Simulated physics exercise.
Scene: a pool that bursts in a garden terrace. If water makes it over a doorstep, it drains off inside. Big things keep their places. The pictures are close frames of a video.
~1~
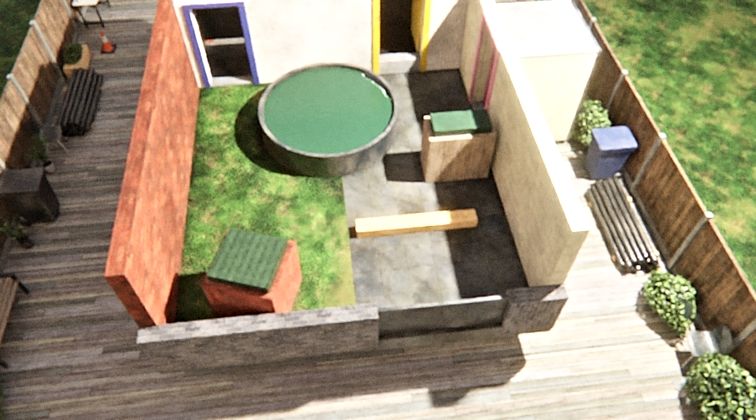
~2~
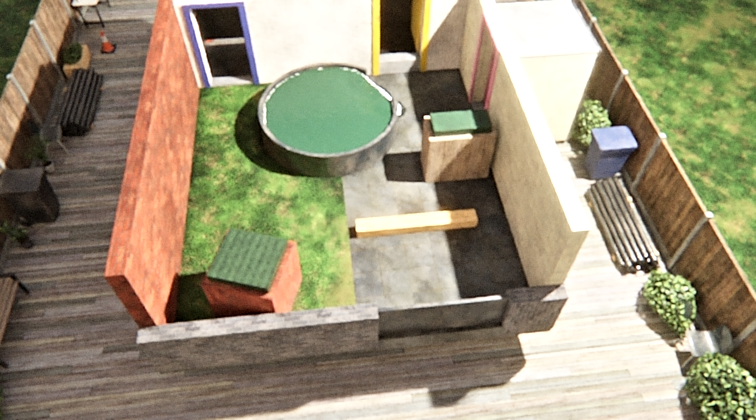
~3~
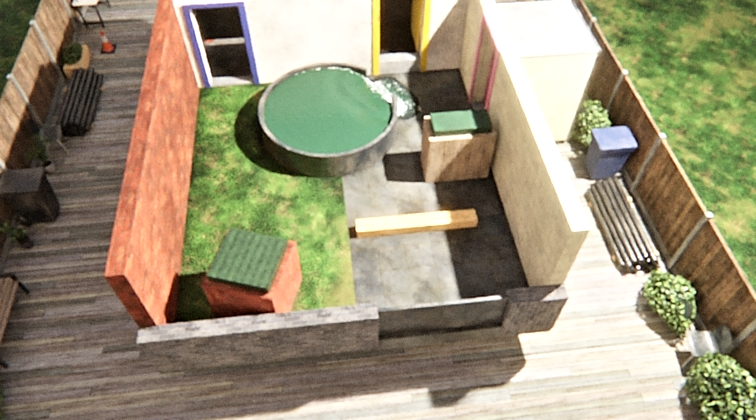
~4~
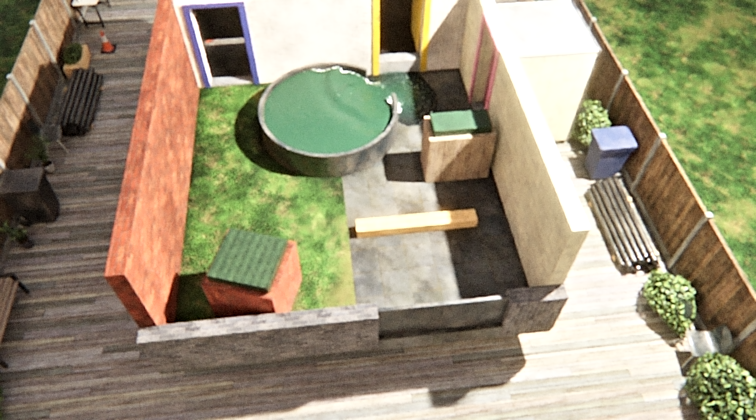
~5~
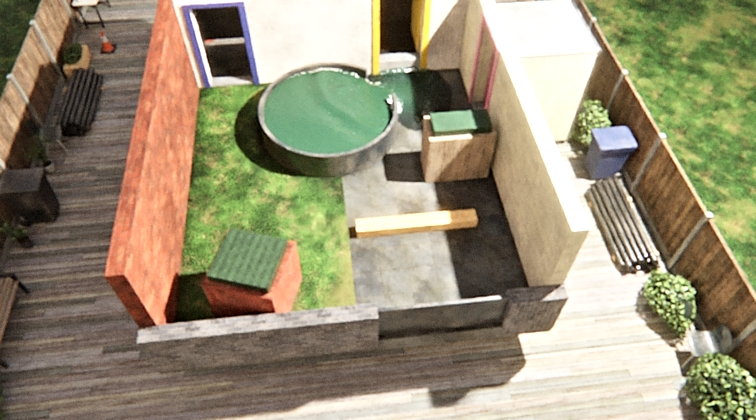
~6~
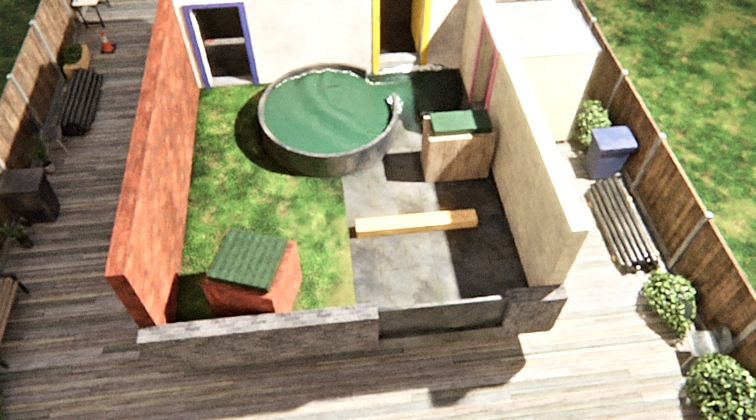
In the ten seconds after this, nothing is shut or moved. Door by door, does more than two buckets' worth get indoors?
Outcome: The pink door will break the limit, the yellow door will respect the limit, the blue door will respect the limit.
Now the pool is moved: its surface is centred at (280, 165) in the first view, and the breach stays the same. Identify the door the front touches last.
That would be the door marked blue, I say.
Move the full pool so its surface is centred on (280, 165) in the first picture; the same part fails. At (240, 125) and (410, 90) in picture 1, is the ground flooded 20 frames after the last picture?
I'd say still dry for the first and swamped for the second.
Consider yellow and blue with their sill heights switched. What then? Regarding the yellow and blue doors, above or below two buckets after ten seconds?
Result - yellow comes in high, blue comes in low.
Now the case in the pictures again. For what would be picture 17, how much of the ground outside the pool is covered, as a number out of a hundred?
Roughly 15 %.
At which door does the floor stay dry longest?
My answer is the blue-painted one.
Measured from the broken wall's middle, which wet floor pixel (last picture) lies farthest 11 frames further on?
I'd point to (479, 150).
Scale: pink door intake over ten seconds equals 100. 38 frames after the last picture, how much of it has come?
About 55 per cent.
A moment on, water covers 10 % of the floor; the pink door wet at the sill, nothing in, the yellow door wet at the sill, nothing in, the blue door not reached.
Next, water covers 15 % of the floor; the pink door over two buckets in, the yellow door wet at the sill, nothing in, the blue door not reached.
Then, water covers 30 % of the floor; the pink door over two buckets in, the yellow door wet at the sill, nothing in, the blue door not reached.
Later, water covers 60 % of the floor; the pink door far over two buckets in, the yellow door wet at the sill, nothing in, the blue door wet at the sill, nothing in.
In the end, water covers 90 % of the floor; the pink door far over two buckets in, the yellow door wet at the sill, nothing in, the blue door under two buckets in.
